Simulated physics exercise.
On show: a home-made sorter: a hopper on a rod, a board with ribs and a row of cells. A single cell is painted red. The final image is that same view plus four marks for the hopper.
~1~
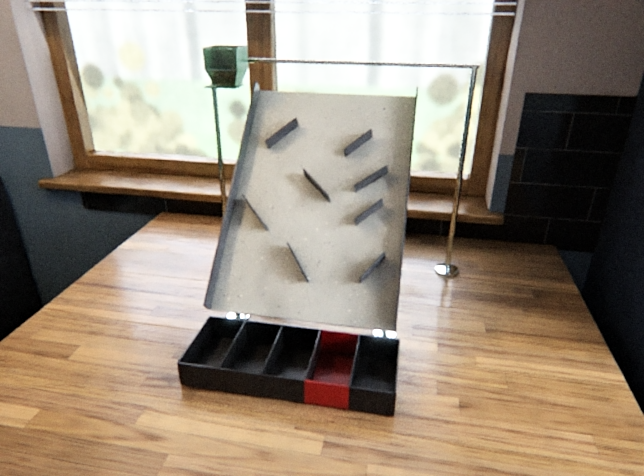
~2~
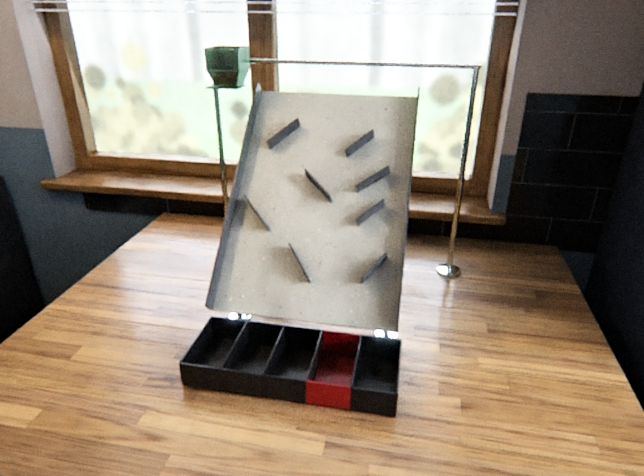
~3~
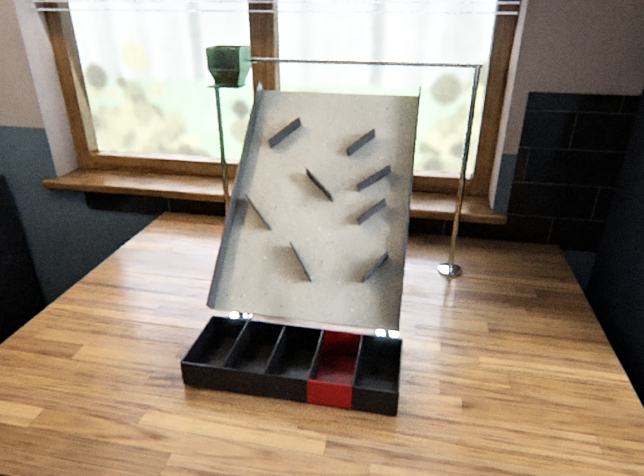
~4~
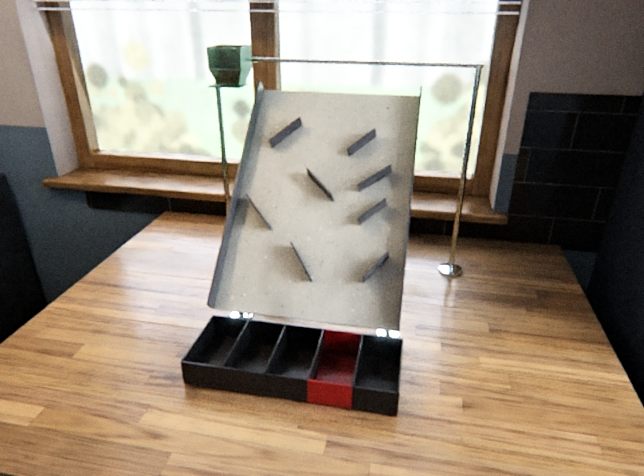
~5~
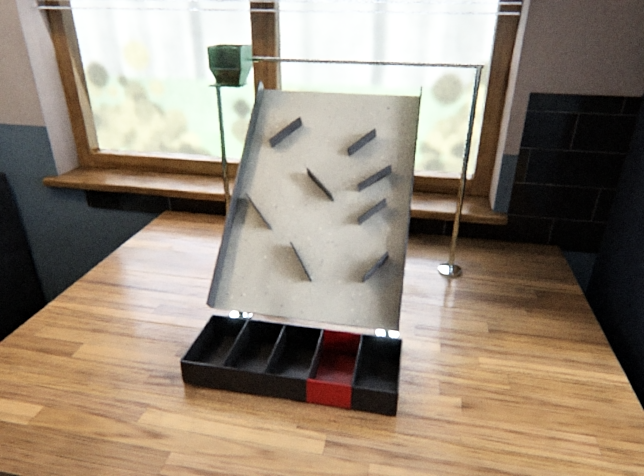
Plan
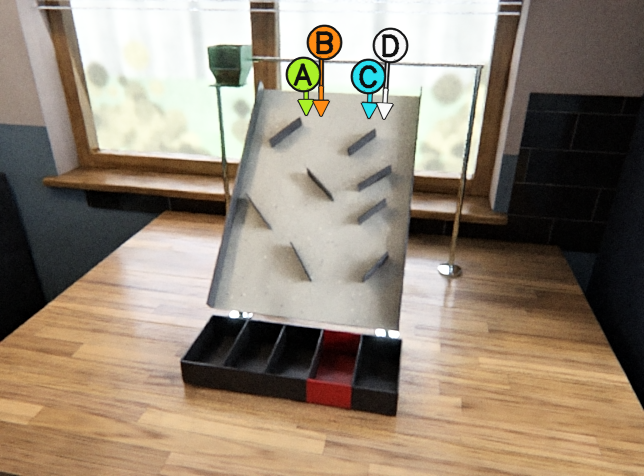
The clip opens on a tilted pale board with dark ribs standing on a wooden table before a bright window, a small green hopper at its upper left. Below it sits a row of five cells, the fourth from the left red. Nothing visibly moves apart from a very slight shift of the view.
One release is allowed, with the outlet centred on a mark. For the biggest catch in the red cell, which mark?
Choose C.
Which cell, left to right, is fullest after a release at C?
The fourth from the left.
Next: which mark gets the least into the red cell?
A it is.
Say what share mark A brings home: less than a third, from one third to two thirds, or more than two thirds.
Less than a third.
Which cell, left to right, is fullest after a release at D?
The fourth from the left.
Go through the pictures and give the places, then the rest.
In the first picture, hopper near (228, 80), black beans, door shut.
In the second picture, ribs (267, 142) to (298, 118), (346, 150) to (373, 129), (305, 169) to (330, 196).
In the third picture, ribs (357, 185) to (390, 165), (245, 194) to (267, 225), (358, 219) to (385, 198).
In the fourth picture, ribs (291, 242) to (309, 277), (363, 278) to (388, 252).
In the fifth picture, red cell near (329, 392), number 4 of 5 from the left.
On the marked copy, mark A meets the board at (306, 109); mark B meets the board at (321, 110); mark C meets the board at (369, 112); mark D meets the board at (384, 113).
Choosing A, a small share in the red cell, the bulk in other cells, a small share outside the box.
Choosing B, close to a third in the red cell, close to half in other cells, only a few held on the board, a small share outside the box.
Choosing C, close to two thirds in the red cell, a small share in other cells, a small share held on the board.
Choosing D, close to half in the red cell, close to a third in other cells, a small share held on the board.
